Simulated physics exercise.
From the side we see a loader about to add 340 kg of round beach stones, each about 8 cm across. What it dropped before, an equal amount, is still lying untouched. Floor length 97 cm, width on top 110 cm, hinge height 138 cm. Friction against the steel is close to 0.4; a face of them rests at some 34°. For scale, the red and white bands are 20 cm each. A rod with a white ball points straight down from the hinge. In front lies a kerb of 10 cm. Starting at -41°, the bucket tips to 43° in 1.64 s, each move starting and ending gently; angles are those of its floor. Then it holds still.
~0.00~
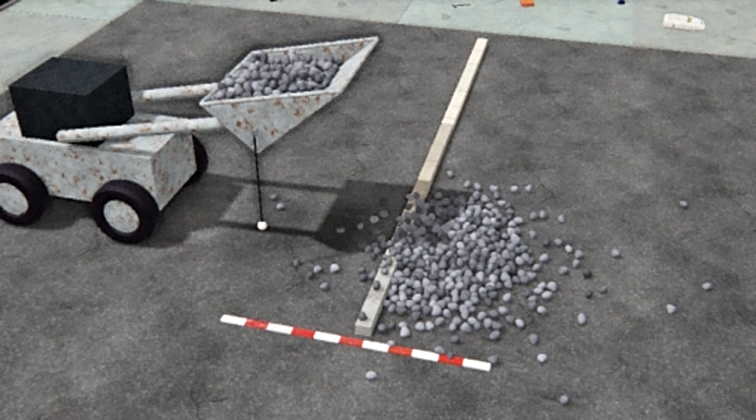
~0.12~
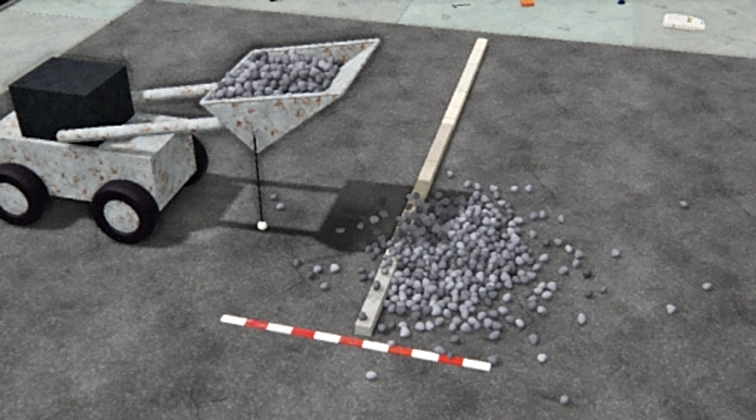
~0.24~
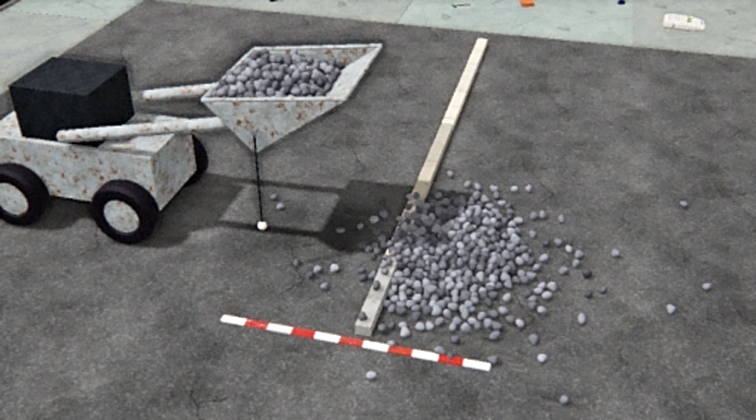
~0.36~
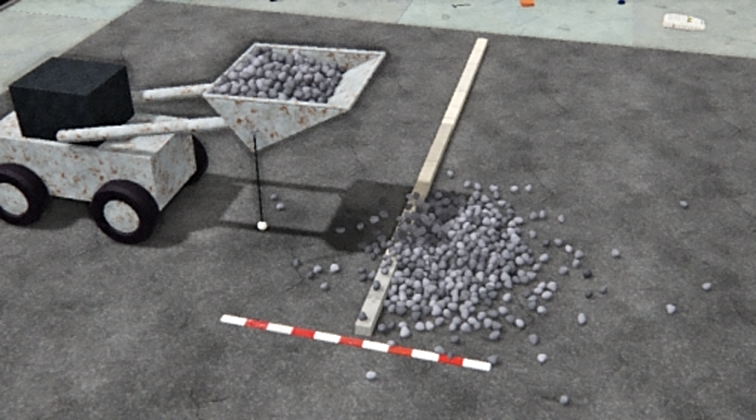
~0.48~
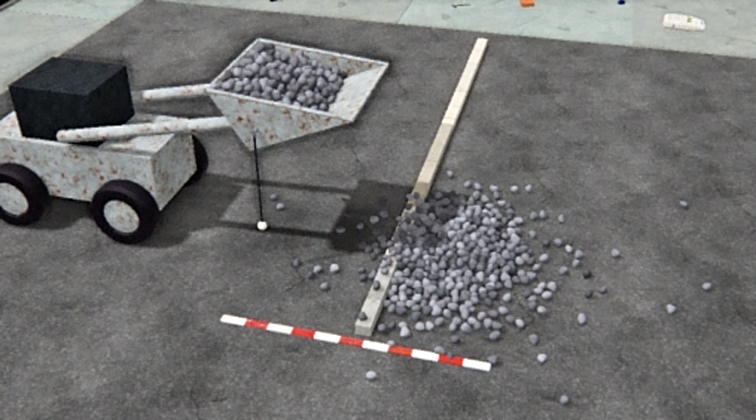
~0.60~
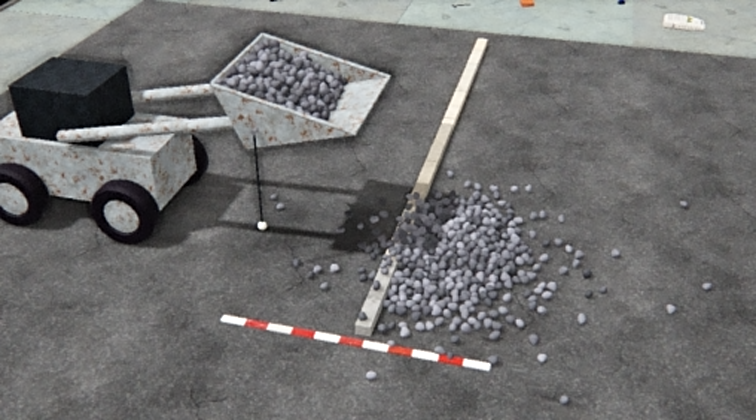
A rust-speckled, whitish loader with a black block on its back stands at the left of a dark grey floor, seen from its side and slightly above, holding a bucket of round grey stones. A pale kerb, a heap of similar stones mostly beyond it, and a red-and-white striped bar lie to the right and in front. The bucket slowly tilts, its front edge lowering, while its stones shift slightly and the view stays still.
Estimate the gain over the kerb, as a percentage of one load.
Roughly 29 per cent of a load more.
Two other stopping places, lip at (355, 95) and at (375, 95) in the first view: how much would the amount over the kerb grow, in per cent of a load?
First some 45, then 70 per cent.
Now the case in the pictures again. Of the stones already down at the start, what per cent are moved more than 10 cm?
About 5 per cent.
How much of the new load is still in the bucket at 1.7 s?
Roughly 30 per cent is still inside.
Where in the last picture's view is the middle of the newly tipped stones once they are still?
Their middle is at about (383, 237).
After 1.2 s the floor is at 30°; in per cent of one load, 99 in the bucket, 9 on this side of the kerb, 91 over the kerb; the foremost stones are at (631, 277).
After 1.7 s the floor is at 43°; in per cent of one load, 28 in the bucket, 77 on this side of the kerb, 95 over the kerb; the foremost stones are at (631, 277).
After 2.1 s the floor is at 43°; in per cent of one load, 0 in the bucket, 86 on this side of the kerb, 114 over the kerb; the foremost stones are at (631, 277).
After 4.7 s the floor is at 43°; in per cent of one load, 0 in the bucket, 80 on this side of the kerb, 120 over the kerb; the foremost stones are at (631, 277). Net gain over the kerb, 29.
